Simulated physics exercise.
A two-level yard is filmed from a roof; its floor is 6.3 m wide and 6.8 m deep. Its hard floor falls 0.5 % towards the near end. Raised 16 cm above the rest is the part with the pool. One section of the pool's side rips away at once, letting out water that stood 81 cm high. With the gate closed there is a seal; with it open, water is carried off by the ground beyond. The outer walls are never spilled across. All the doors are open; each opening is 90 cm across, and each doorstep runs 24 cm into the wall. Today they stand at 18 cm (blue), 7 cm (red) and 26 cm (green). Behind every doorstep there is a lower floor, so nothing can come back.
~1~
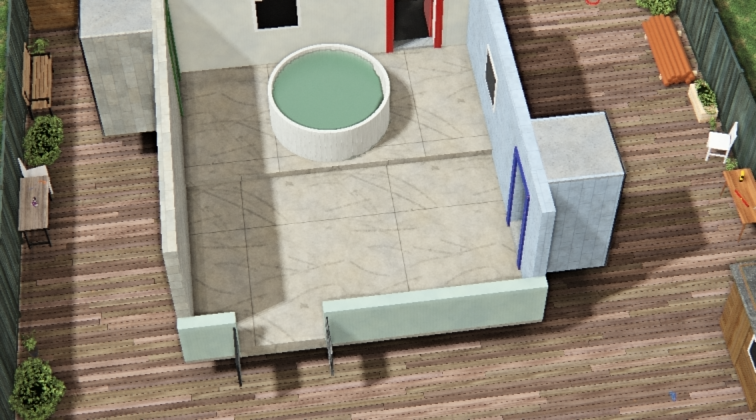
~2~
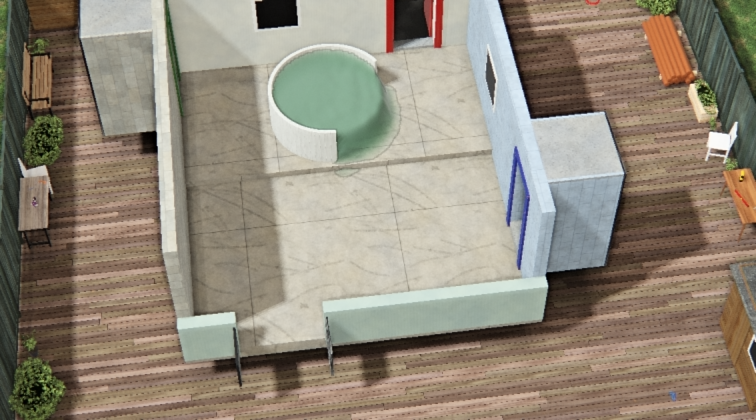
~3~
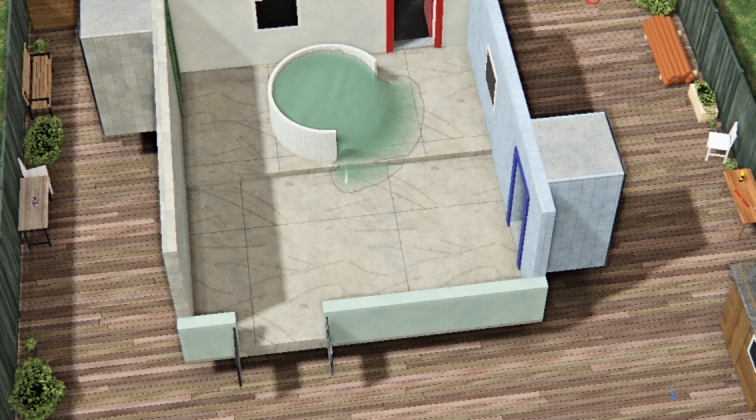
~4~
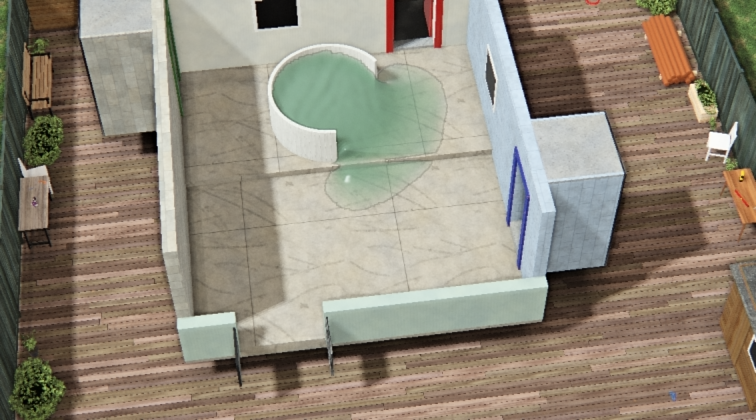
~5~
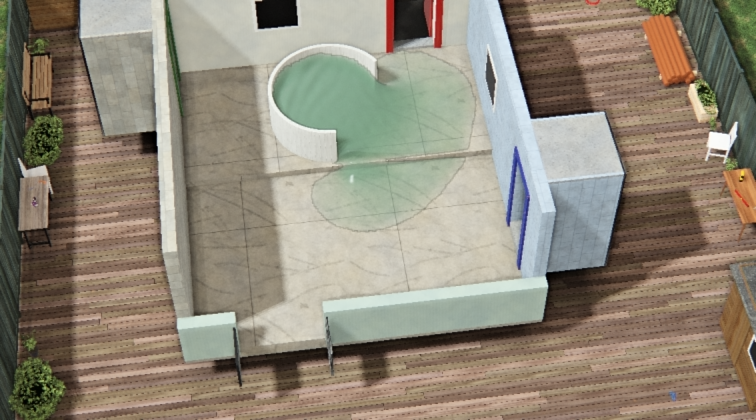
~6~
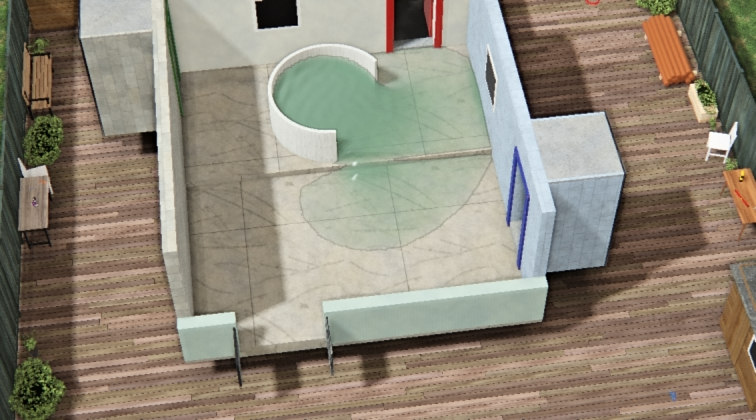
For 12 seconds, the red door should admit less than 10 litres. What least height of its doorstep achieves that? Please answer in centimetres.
Close to 13 cm is just enough.
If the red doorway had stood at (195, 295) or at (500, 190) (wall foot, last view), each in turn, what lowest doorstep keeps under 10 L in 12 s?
Around 22 and 29 cm respectively.
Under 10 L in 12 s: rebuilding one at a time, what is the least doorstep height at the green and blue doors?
You'd want some 8.0 cm at green and some 24 cm at blue.
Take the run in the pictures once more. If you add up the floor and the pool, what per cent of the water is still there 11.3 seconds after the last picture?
Roughly 82 %.
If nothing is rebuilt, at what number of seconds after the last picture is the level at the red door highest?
Peak: Close to 2.4 s.
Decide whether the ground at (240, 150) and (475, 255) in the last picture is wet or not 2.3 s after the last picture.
In turn: Still dry, flooded.
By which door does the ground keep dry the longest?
That's the green one.
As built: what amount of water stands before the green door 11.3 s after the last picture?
3.0 cm.
Then, 0.7 s after the last picture water covers 50 % of the floor, deepest (40 cm) near (481, 135); 6 cm at the red door, 3 litres in over its 7 cm doorstep.
Then, 2.3 s after the last picture water covers 50 % of the floor, deepest (46 cm) near (511, 305); 13 cm at the red door, 20 litres in over its 7 cm doorstep.
Then, 11.3 s after the last picture water covers 95 % of the floor, deepest (21 cm) near (520, 304); 3 cm at the red door, 55 litres in over its 7 cm doorstep.
At the red door as built, the water peaked near 13 cm, 2.3 s after the last picture.
Run again over the same 12 s with other heights there, 21 litres in over 10.5 cm, 6 litres over 14 cm. The limit of 10 litres is kept from about 13 cm up.
